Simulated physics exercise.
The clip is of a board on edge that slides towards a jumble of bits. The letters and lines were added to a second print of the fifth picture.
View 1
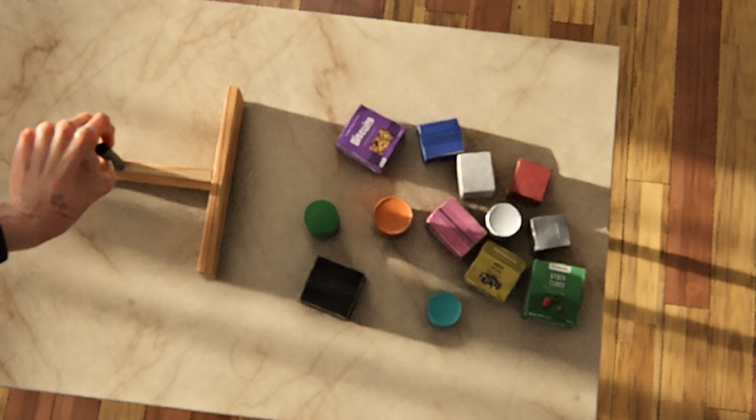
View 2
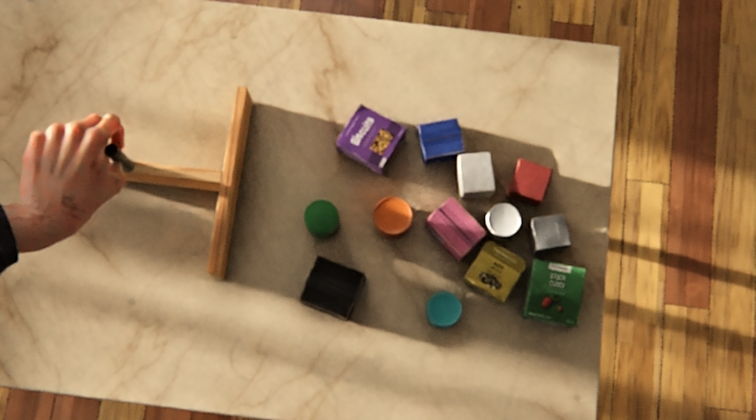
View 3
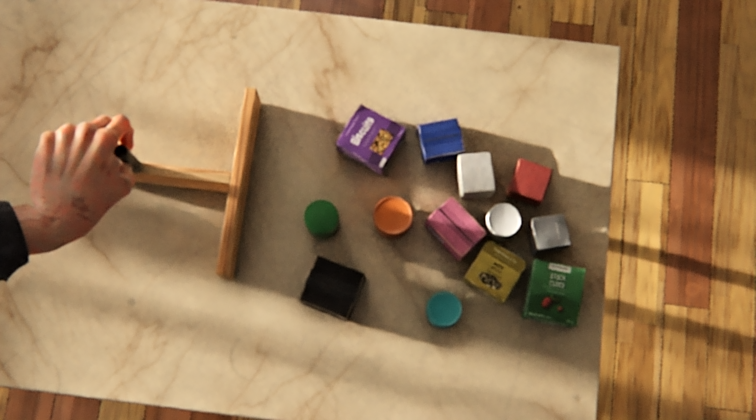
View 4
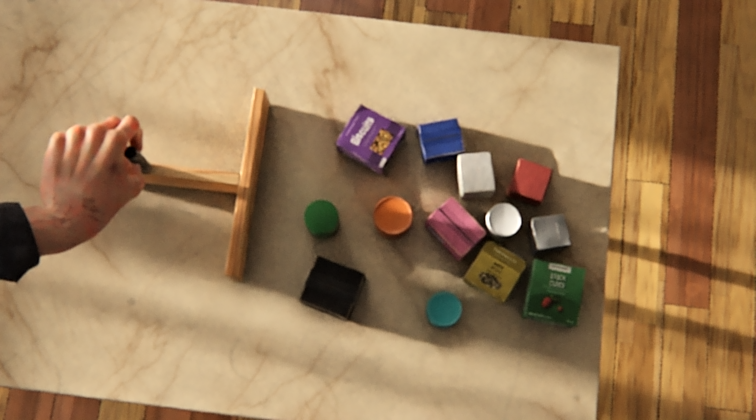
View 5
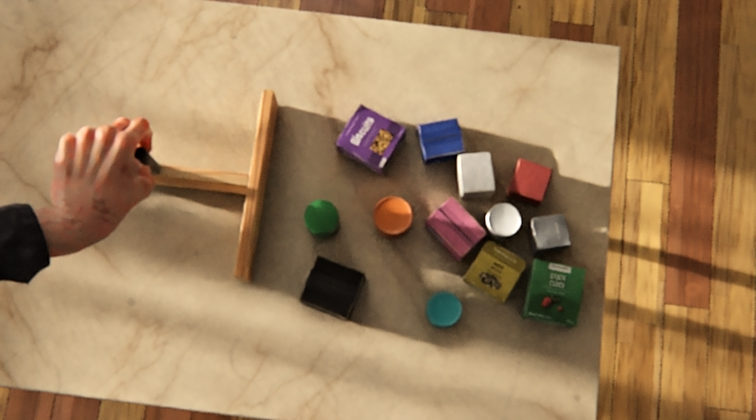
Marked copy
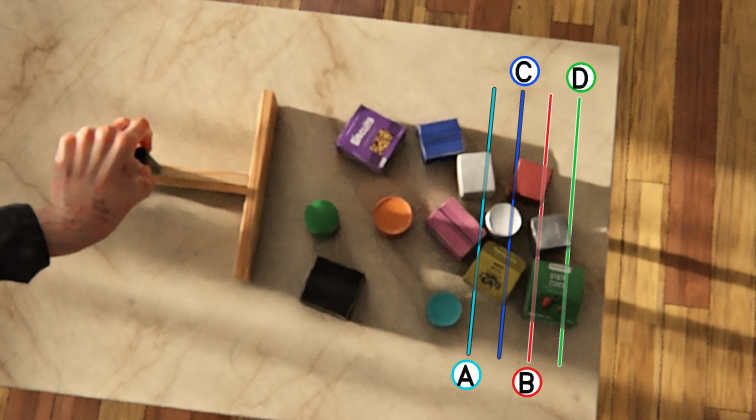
On a marble-look tabletop, a hand slides a wooden board on edge slowly right towards a jumble of colourful packets, jars and blocks.
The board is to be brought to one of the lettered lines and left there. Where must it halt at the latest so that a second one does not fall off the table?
At A, and not beyond.
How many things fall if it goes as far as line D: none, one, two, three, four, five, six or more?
In all, six or more.
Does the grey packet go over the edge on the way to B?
By then, yes.
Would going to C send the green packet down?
Yes.
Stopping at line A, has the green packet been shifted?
Yes.
On the copy, A at (482, 217); B at (540, 224); C at (511, 220); D at (570, 227).
On A. First, board (336, 190); black box (358, 290); purple packet (384, 138).
Then, board (418, 200); white jar (513, 221); yellow packet (499, 278).
Finally, board (481, 207); green packet (602, 301); grey packet (603, 247); none fallen.
By contrast, B drops eight; C drops three; D drops nine.
